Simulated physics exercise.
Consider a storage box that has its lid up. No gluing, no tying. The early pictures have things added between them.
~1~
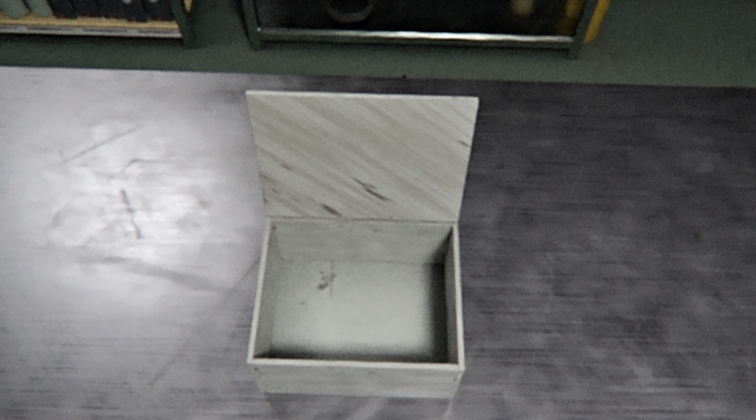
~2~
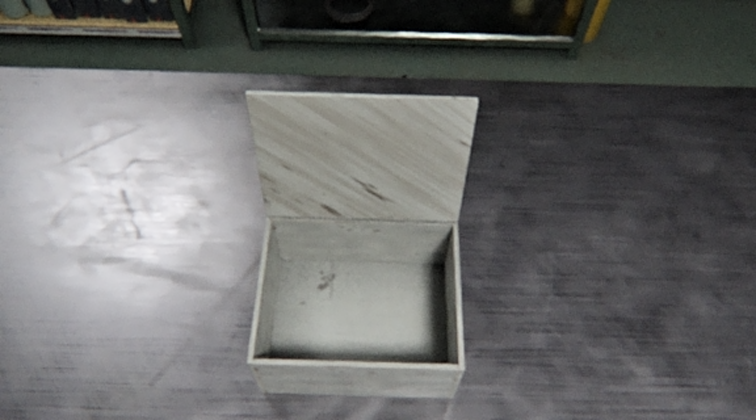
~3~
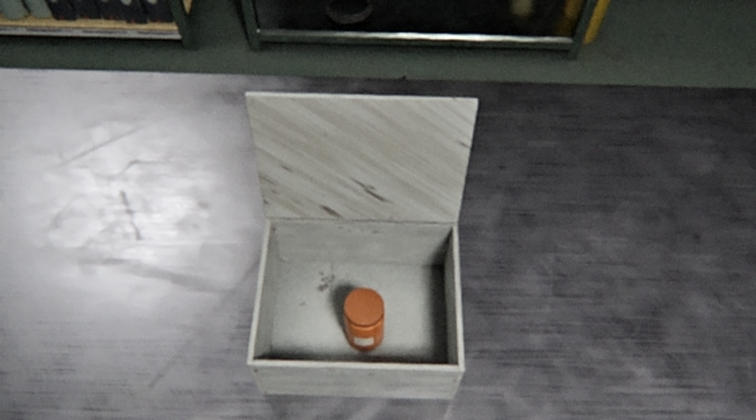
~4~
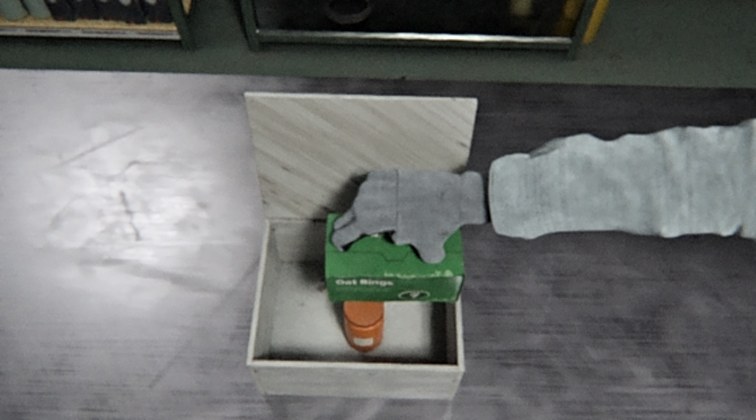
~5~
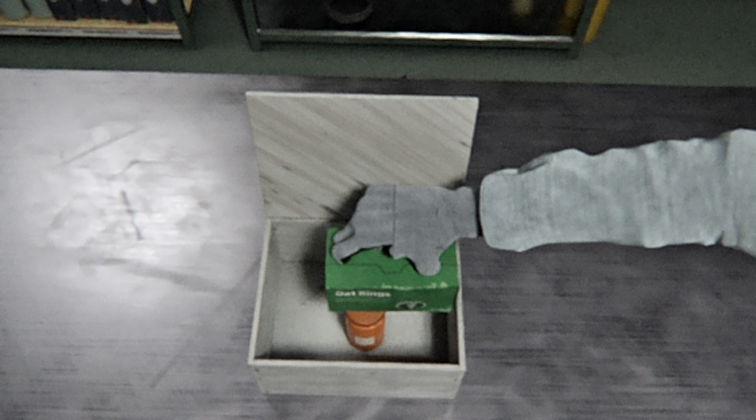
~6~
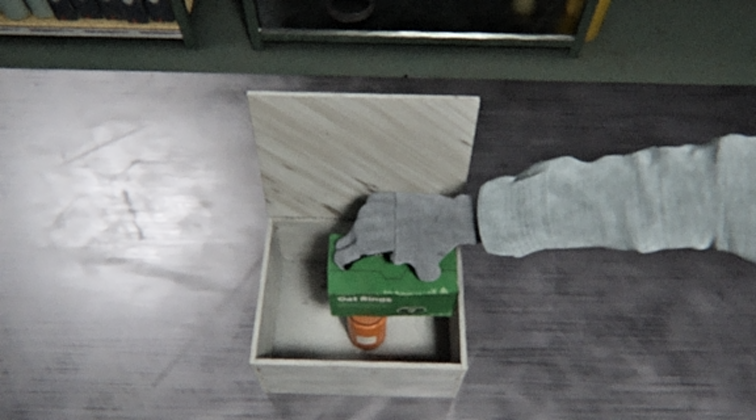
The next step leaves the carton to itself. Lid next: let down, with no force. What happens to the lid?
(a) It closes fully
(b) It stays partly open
a.
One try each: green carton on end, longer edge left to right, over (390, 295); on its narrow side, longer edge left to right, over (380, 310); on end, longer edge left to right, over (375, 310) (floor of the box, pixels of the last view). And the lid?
Lid, in order: Held open, fully down, held open.
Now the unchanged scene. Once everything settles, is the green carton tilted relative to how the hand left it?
At the finish the green carton goes crooked.
Then, 0.40 s later than the last frame, green carton tilted by 74° near (375, 270); orange shaker moved a little.
Then, 1.30 s later than the last frame, lid 78° above the rim; green carton on its side near (359, 272); orange shaker moved a little.
Then, 1.80 s later than the last frame, lid 44° above the rim; green carton on its side near (359, 272); orange shaker moved a little.
Then, 2.10 s later than the last frame, lid 17° above the rim; green carton on its side near (359, 272); orange shaker moved a little.
When it is over, lid shut; lying over in the box, green carton; orange shaker as before. End places, in pixels of the last picture, green carton near (359, 272).
